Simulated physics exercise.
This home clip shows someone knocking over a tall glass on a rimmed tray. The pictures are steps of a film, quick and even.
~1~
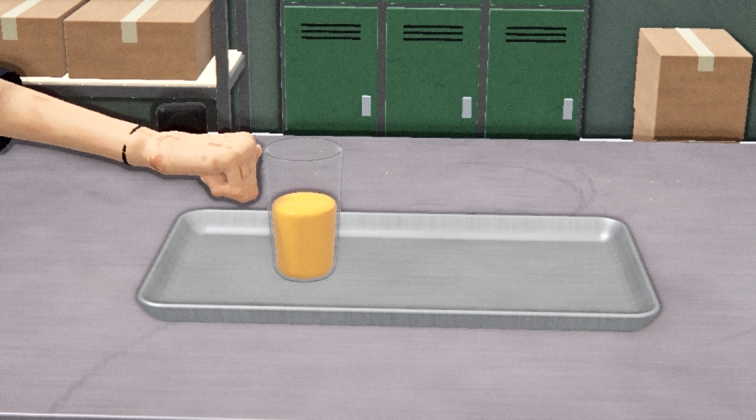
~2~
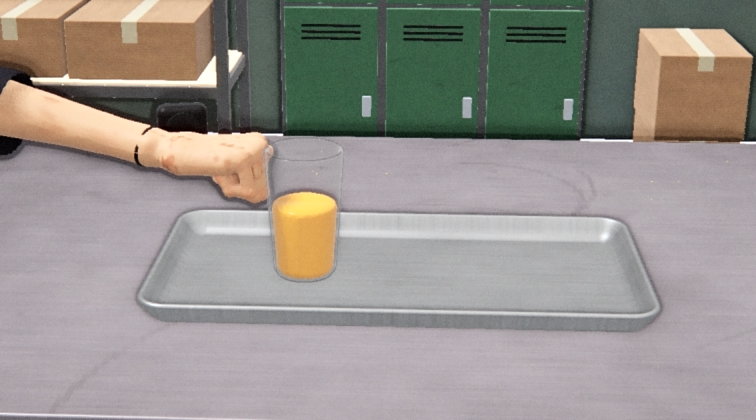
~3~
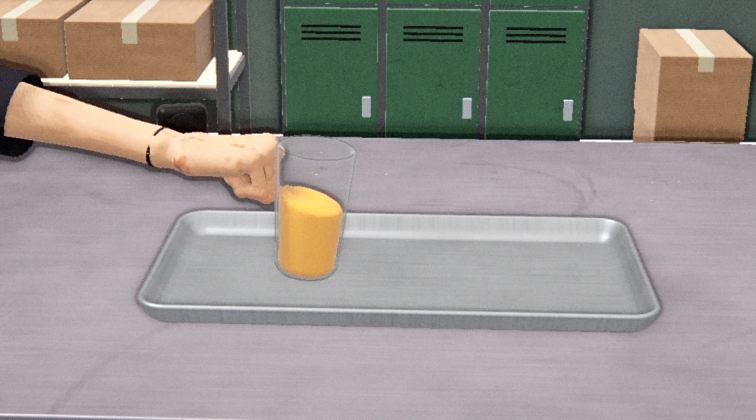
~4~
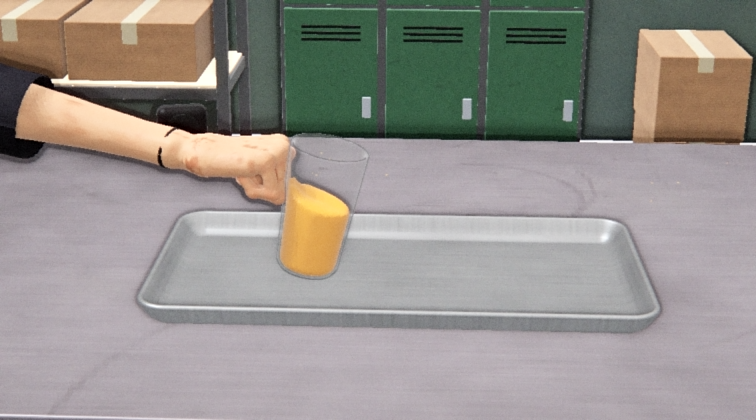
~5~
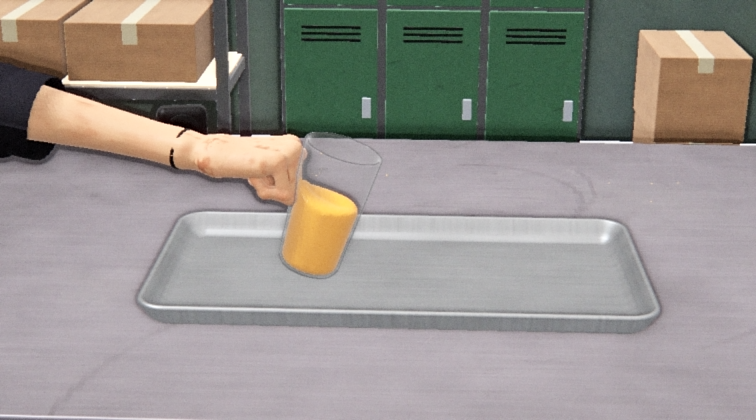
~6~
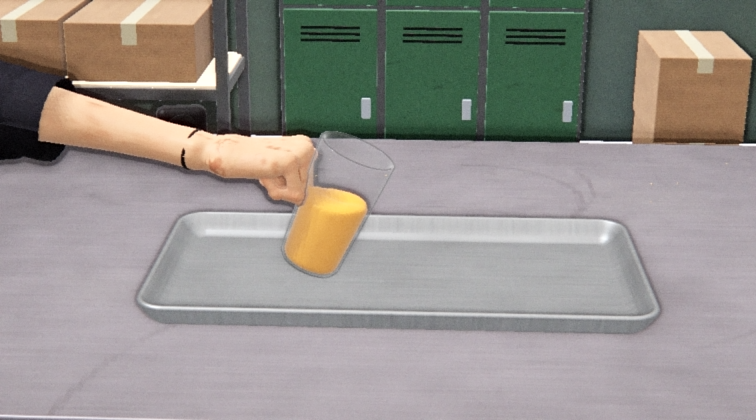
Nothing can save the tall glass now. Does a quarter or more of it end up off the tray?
Turns out the tray loses more than a quarter of it.
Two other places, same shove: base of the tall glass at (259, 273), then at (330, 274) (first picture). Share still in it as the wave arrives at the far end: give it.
You'd get 45 % from the first place and 60 % from the second.
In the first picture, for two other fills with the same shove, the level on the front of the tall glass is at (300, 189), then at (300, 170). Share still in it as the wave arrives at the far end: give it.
60 % and 55 %.
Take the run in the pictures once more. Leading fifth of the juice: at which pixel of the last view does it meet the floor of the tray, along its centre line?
At about (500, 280).
A moment on, the tall glass is falling and 100 per cent is in the glass, 0 on the tray and 0 above or beyond its rim.
Next, the tall glass lies on its side and 98 per cent is in the glass, 2 on the tray and 0 above or beyond its rim.
Then the tall glass lies on its side and 54 per cent is in the glass, 45 on the tray and 1 above or beyond its rim.
Later the tall glass lies on its side and 26 per cent is in the glass, 43 on the tray and 32 above or beyond its rim.
In the end 67 per cent is held by tray and glass, 33 is off the tray.
